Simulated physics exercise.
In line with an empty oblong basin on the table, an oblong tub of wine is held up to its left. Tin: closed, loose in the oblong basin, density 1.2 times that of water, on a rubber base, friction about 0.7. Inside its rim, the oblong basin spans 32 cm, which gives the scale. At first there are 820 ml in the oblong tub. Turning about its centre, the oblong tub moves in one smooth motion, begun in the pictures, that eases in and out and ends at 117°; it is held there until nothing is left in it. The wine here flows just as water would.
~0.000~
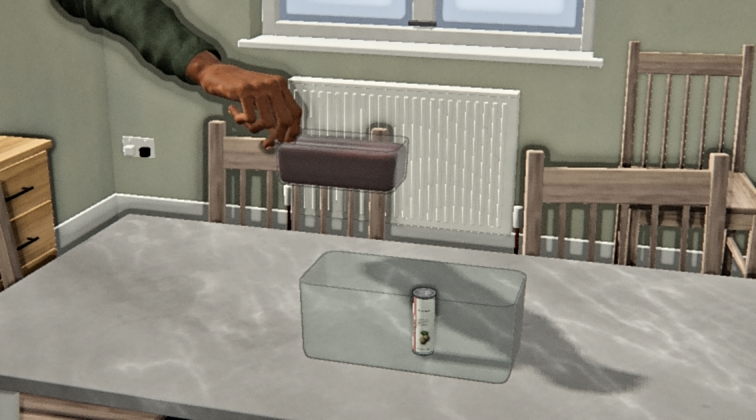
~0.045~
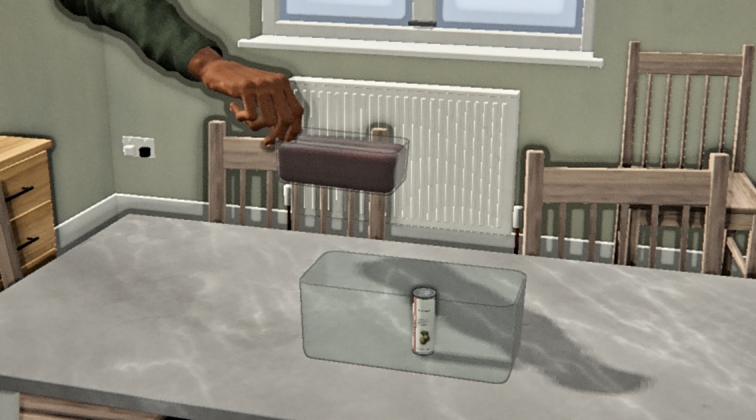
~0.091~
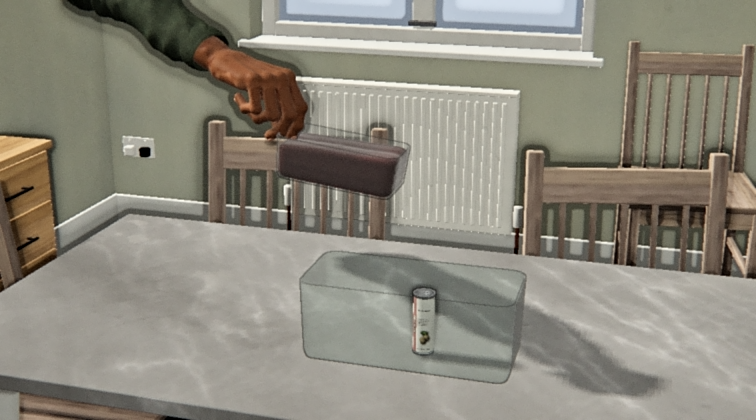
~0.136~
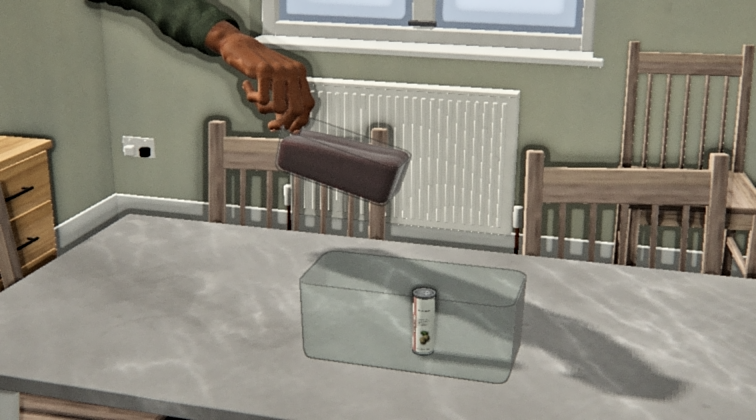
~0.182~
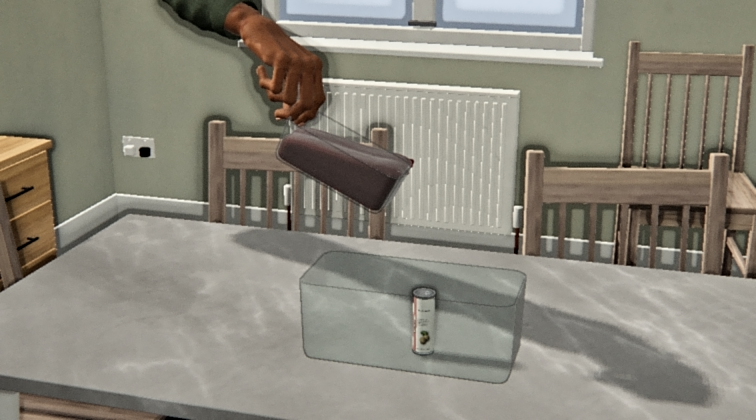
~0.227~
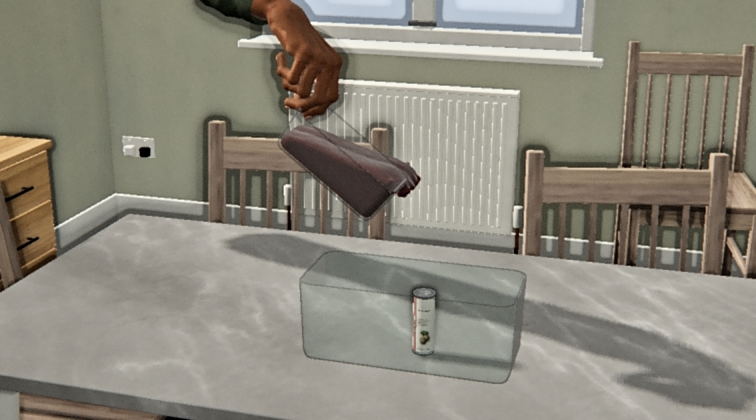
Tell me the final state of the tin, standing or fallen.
The tin ends standing.
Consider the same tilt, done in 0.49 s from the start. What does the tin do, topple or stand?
Well, the tin simply holds firm.
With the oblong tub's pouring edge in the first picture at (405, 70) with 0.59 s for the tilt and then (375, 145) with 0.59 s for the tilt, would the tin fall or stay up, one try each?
Trial 1 - tin stays standing; trial 2 - tin tips.
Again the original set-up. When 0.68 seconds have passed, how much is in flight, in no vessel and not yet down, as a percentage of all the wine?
Near 10 percent.
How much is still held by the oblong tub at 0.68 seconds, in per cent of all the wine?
I reckon near 1 per cent still sits there.
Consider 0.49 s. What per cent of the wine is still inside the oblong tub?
I reckon about 8 in a hundred is still held.
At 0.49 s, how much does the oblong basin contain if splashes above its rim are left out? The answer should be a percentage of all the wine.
Roughly 54 percent.
After 0.49 s the tilt is 108° and 8 per cent is still to pour; the tin stands where it began.
After 0.68 s the tilt is 117° and 1 per cent is still to pour; the tin stands where it began.
After 0.87 s the tilt is 117° and 0 per cent is still to pour; the tin stands where it began.
After 1.09 s the tilt is 117° and 0 per cent is still to pour; the tin stands where it began.
In the end the tin stands where it began.
